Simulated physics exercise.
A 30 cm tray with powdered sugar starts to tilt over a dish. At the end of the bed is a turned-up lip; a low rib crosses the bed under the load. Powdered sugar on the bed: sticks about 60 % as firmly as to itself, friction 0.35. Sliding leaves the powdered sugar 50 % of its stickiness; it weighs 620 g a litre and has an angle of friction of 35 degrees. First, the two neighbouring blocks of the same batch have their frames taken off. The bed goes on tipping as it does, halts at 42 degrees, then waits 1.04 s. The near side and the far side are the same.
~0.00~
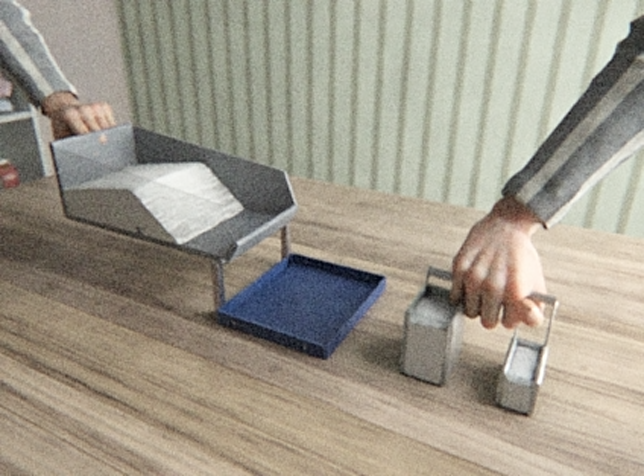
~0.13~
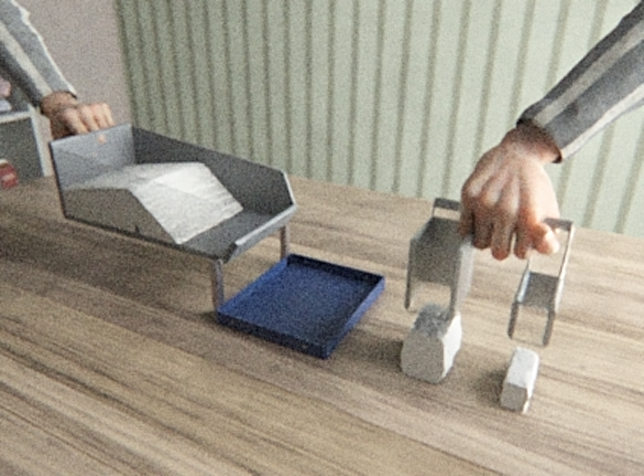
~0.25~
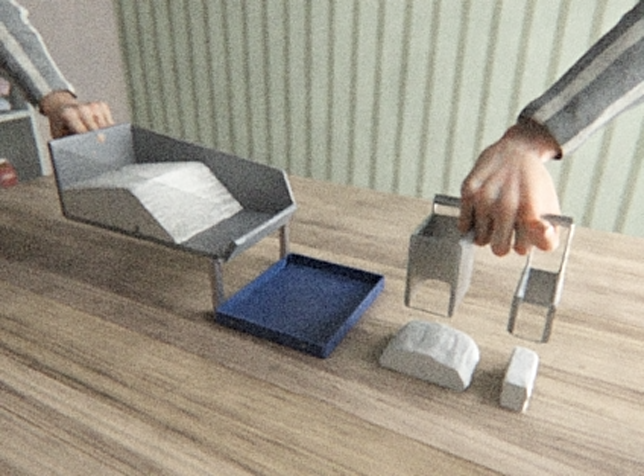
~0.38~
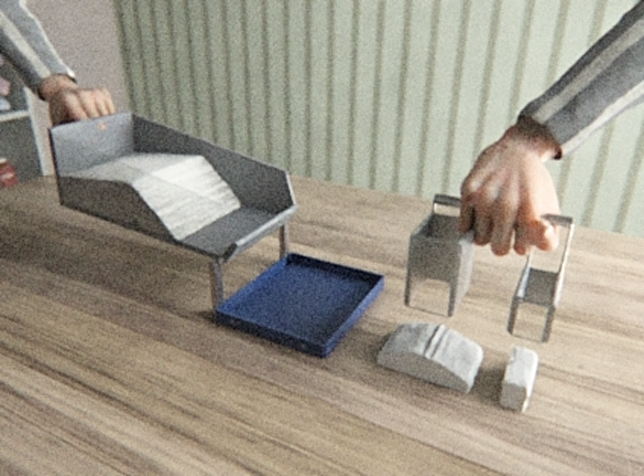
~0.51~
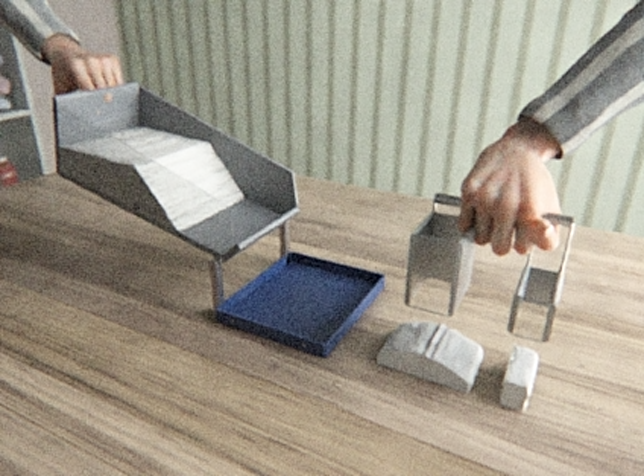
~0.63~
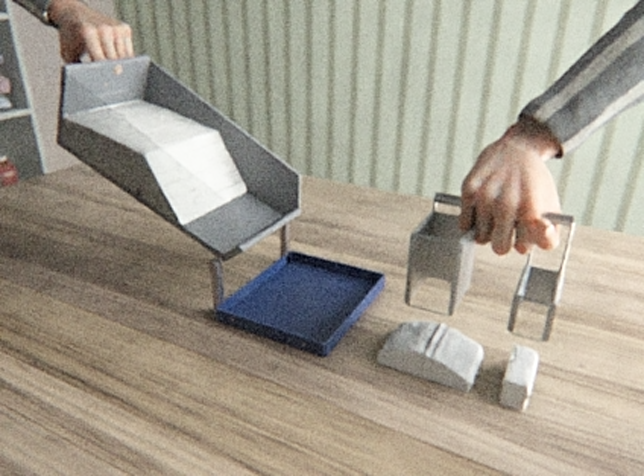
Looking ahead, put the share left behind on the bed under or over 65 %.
The answer is smaller than 65 %.
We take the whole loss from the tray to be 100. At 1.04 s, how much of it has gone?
Value noted: About 10 per cent.
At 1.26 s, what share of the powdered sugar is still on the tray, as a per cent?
Near 80 per cent.
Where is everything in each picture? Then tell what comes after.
The first picture shows top of the high end at (53, 146), tilt 0 degrees; foremost bit of the powdered sugar at (178, 243); block heights 7.4 cm, 3.5 cm (left to right).
The second picture shows top of the high end at (52, 146), tilt 0 degrees; foremost bit of the powdered sugar at (177, 243); block heights 6.3 cm, 3.5 cm (left to right).
The third picture shows top of the high end at (51, 145), tilt 0 degrees; foremost bit of the powdered sugar at (176, 243); block heights 3.6 cm, 3.5 cm (left to right).
The fourth picture shows top of the high end at (52, 132), tilt 4 degrees; foremost bit of the powdered sugar at (176, 239); block heights 3.5 cm, 3.5 cm (left to right).
The fifth picture shows top of the high end at (57, 101), tilt 13 degrees; foremost bit of the powdered sugar at (177, 231); block heights 3.5 cm, 3.5 cm (left to right).
The sixth picture shows top of the high end at (66, 71), tilt 22 degrees; foremost bit of the powdered sugar at (180, 223); block heights 3.5 cm, 3.5 cm (left to right).
After 0.82 s, the tilt is 36 degrees and 100 % is on the bed.
After 1.04 s, the tilt is 42 degrees and 93 % is on the bed.
After 1.26 s, the tilt is 42 degrees and 78 % is on the bed.
After 1.48 s, the tilt is 42 degrees and 64 % is on the bed.
After 2.00 s, the tilt is 42 degrees and 55 % is on the bed.
